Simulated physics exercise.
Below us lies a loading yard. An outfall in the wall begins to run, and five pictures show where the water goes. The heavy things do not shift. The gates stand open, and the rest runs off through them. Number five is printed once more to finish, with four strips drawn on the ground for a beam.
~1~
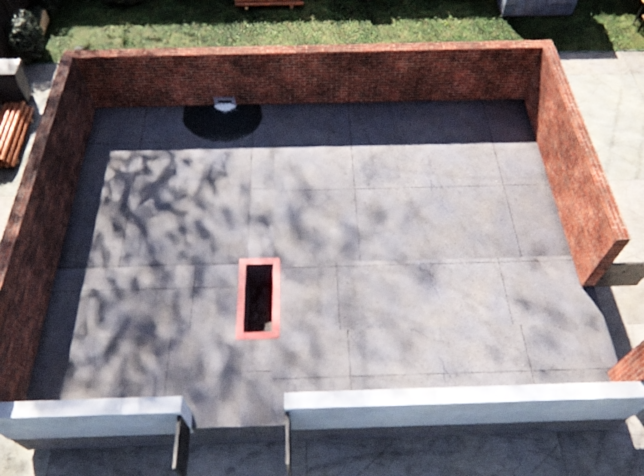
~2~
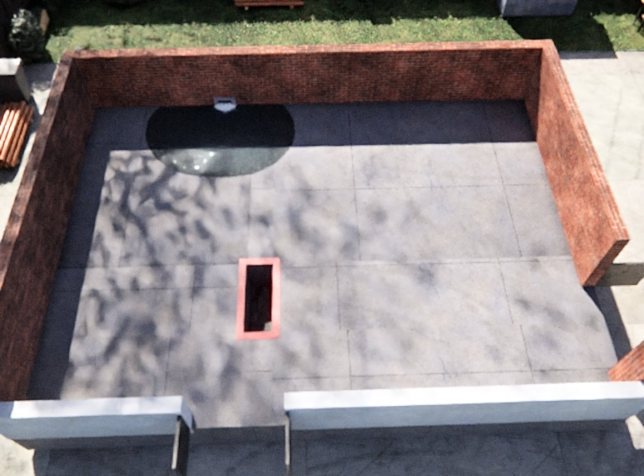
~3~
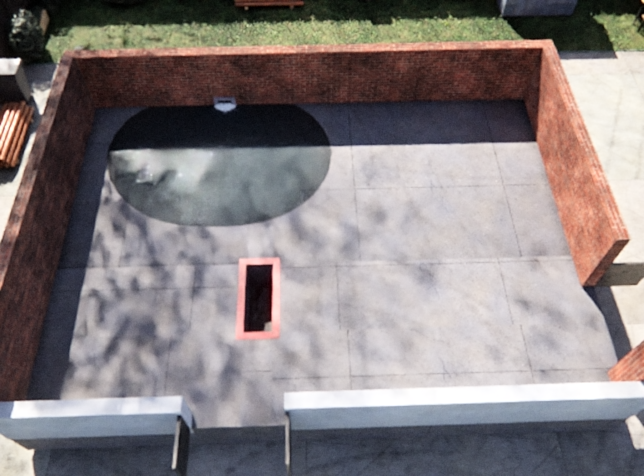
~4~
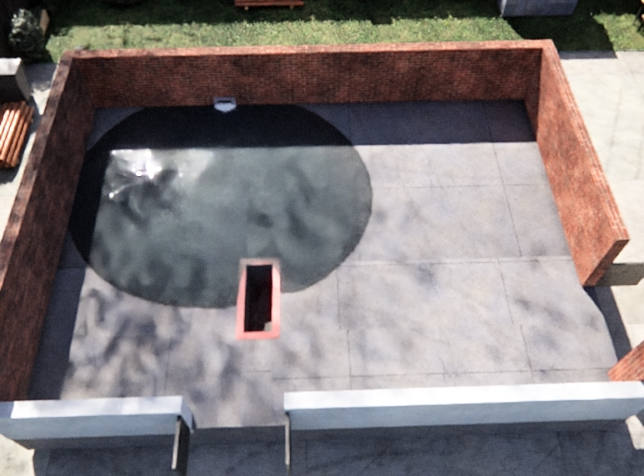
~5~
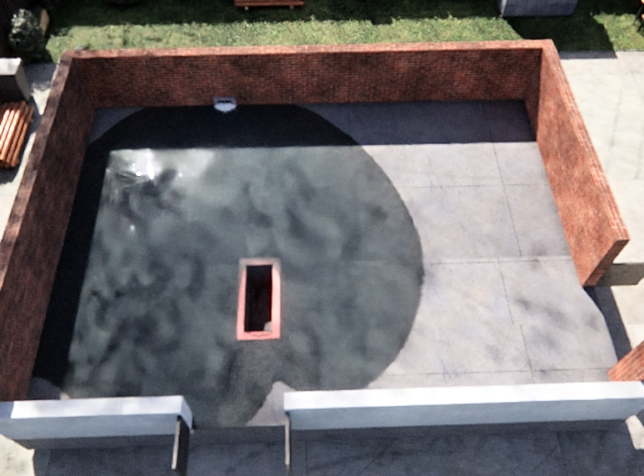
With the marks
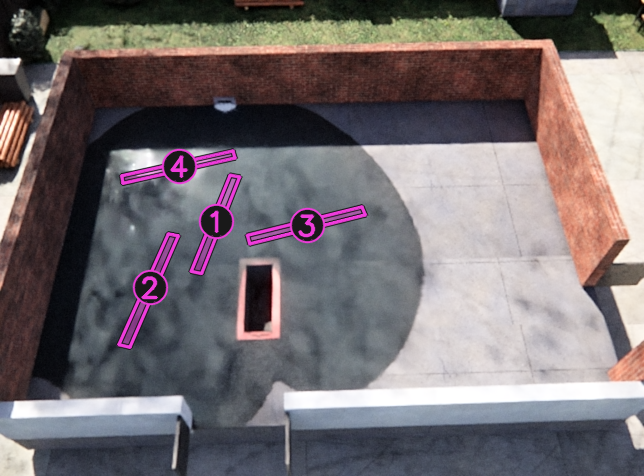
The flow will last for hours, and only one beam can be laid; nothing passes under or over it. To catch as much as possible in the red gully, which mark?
2.
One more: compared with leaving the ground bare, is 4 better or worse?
Place 4 is worse.
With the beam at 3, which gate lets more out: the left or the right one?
More leaves on the left.
In magenta, 1 from (196, 272) to (234, 176); 2 from (124, 345) to (173, 234); 3 from (248, 239) to (363, 210); 4 from (122, 179) to (233, 154).
If 1 is chosen, about 14 % of the stream goes into the red gully, about 81 % out by the gates.
If 2 is chosen, about 22 % of the stream goes into the red gully, about 73 % out by the gates.
If 3 is chosen, about 8 % of the stream goes into the red gully, about 83 % out by the gates.
If 4 is chosen, about 14 % of the stream goes into the red gully, about 81 % out by the gates.
